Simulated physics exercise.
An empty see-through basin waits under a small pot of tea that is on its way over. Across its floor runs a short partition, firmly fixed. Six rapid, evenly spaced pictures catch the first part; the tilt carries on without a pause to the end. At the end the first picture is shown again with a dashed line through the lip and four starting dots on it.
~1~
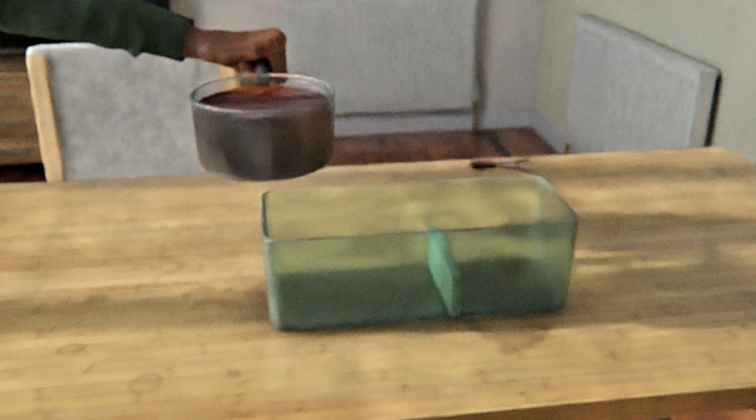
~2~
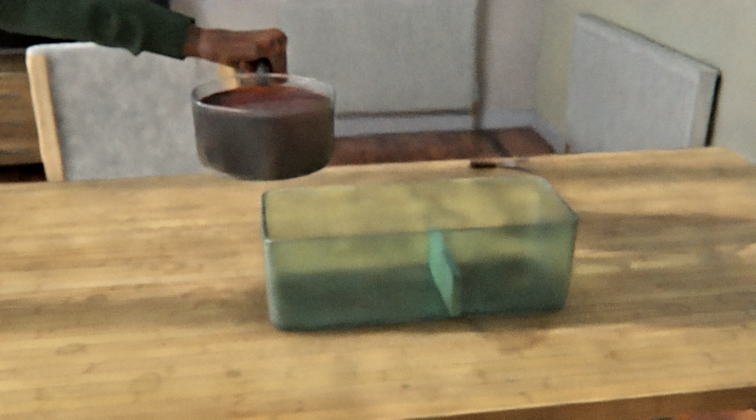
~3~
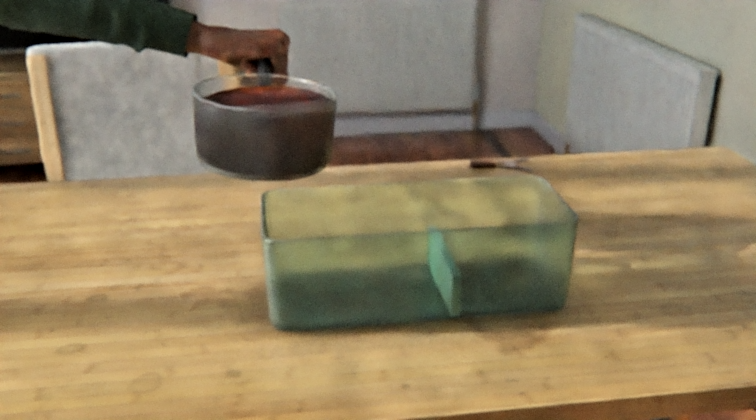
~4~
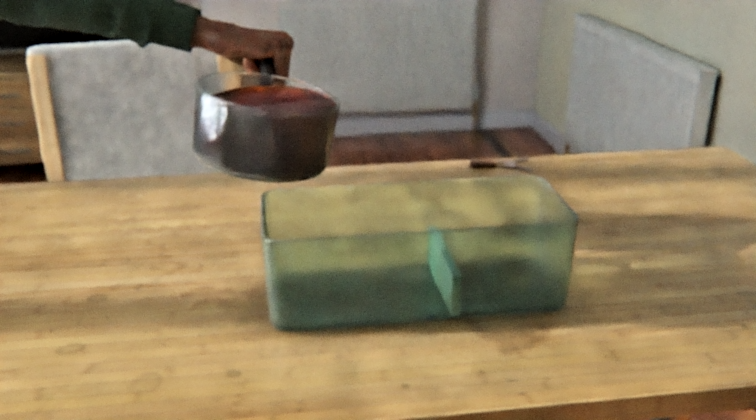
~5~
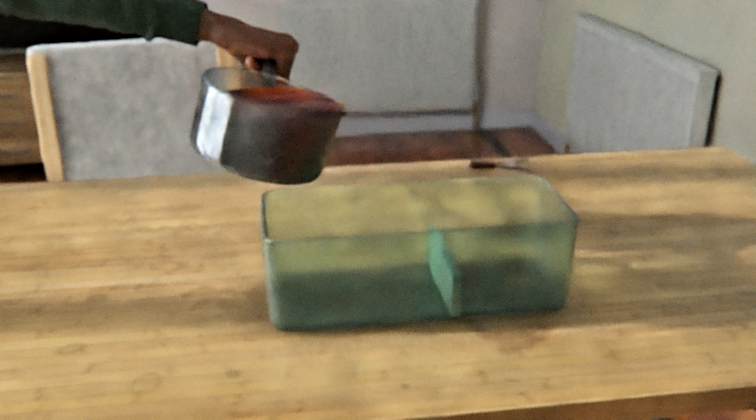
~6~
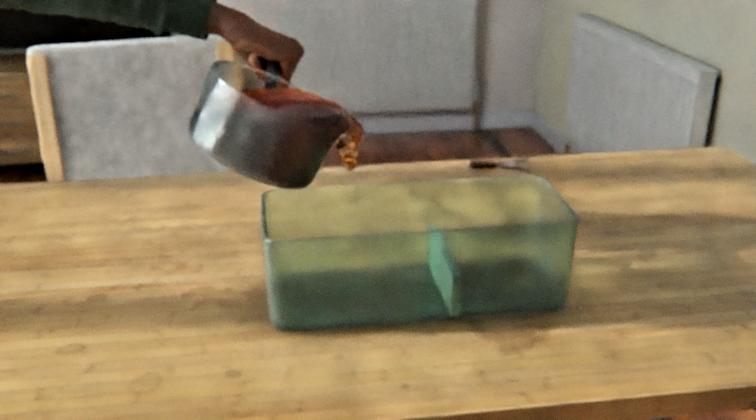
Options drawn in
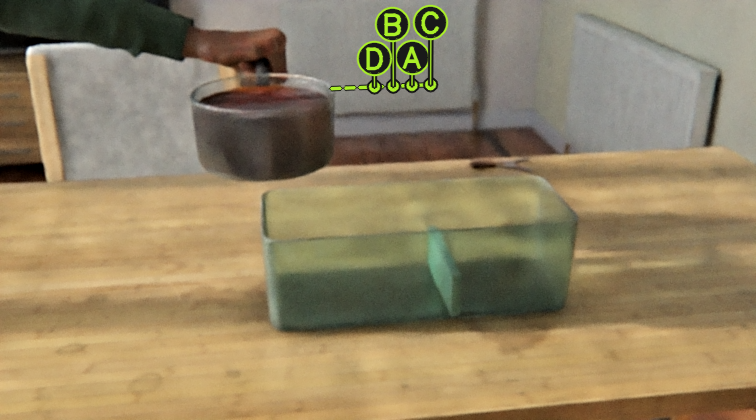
A hand tilting a small pot rightward above a clear basin with a short partition, dark reddish liquid beginning to trickle over its lip.
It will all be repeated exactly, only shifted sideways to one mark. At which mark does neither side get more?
Choose B.
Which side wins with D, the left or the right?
The left side.
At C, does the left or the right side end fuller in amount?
More ends on the right.
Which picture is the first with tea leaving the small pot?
In picture 5.
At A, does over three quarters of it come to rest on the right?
No, it does not.
On the marked copy, A at (411, 85); B at (393, 86); C at (430, 84); D at (374, 86).
With A, about 31 % ends left of the wall and 69 % right of it.
With B, about 47 % ends left of the wall and 53 % right of it.
With C, about 21 % ends left of the wall and 78 % right of it.
With D, about 72 % ends left of the wall and 28 % right of it.
